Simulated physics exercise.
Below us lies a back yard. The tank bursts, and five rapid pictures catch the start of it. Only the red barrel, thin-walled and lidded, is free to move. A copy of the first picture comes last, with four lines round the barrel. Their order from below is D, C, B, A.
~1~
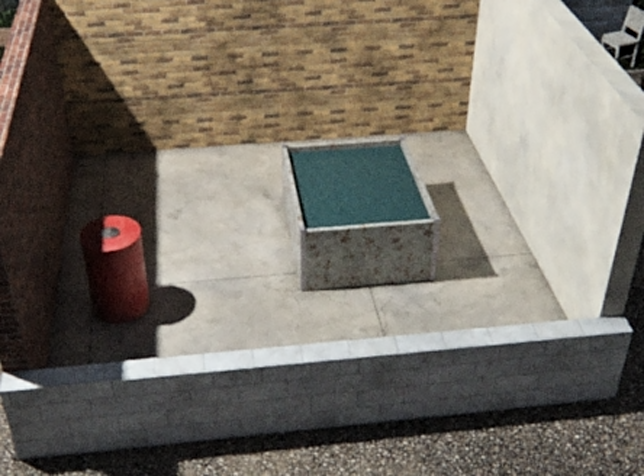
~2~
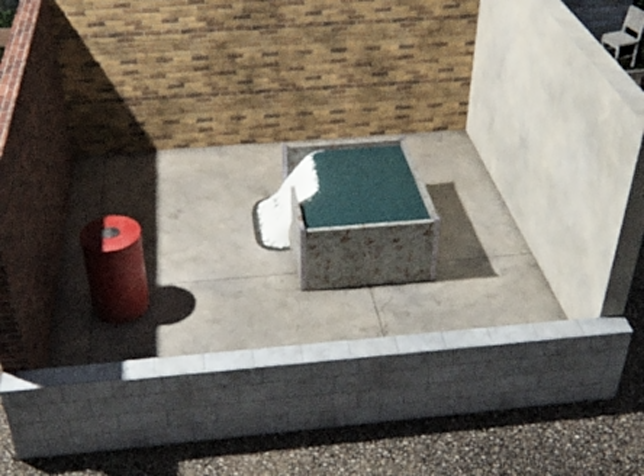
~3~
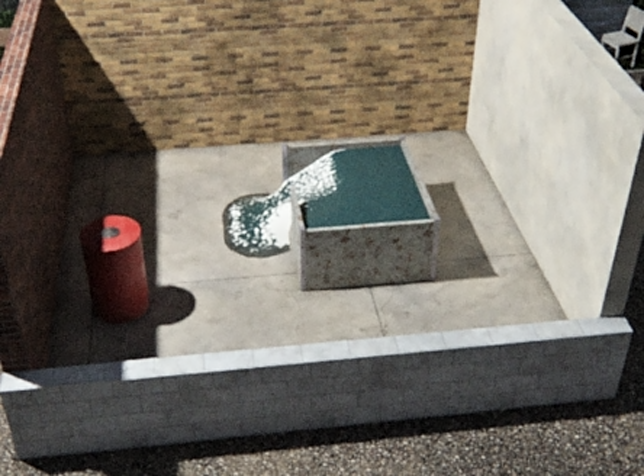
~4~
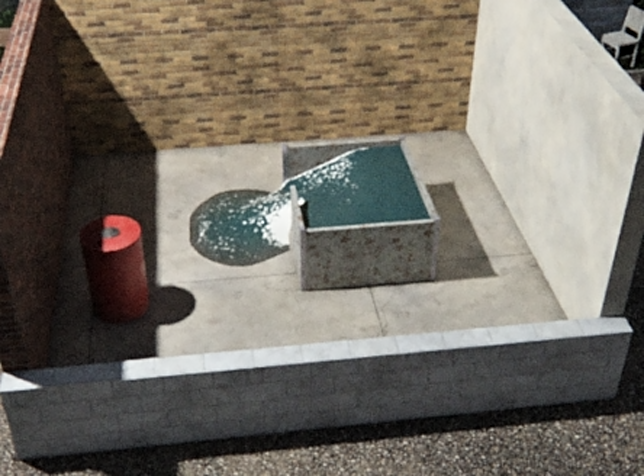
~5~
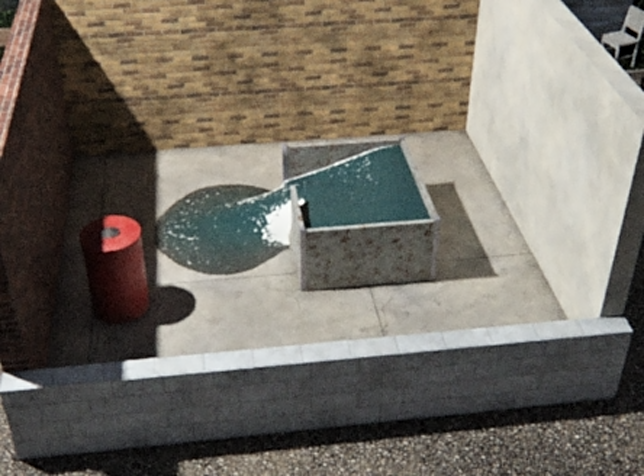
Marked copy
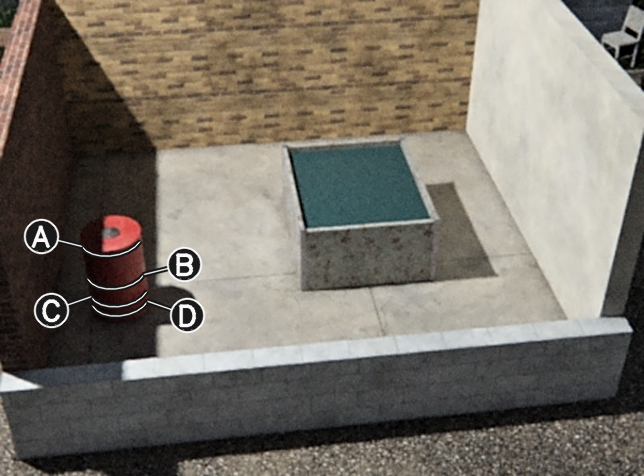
A concrete tank's green water pours out its left side and spreads across the yard floor.
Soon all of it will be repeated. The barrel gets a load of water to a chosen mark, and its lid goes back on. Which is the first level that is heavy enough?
Level C.
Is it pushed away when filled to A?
No, that is safe.
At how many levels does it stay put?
Three of the four.
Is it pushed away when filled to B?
No.
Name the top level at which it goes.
Level D.
In white, A at (110, 256); B at (115, 288); C at (118, 306); D at (119, 315); from the bottom up D, C, B, A.
If A is chosen, it does not move.
If B is chosen, it does not move.
If C is chosen, it does not move.
If D is chosen, it is pushed about its own width away.
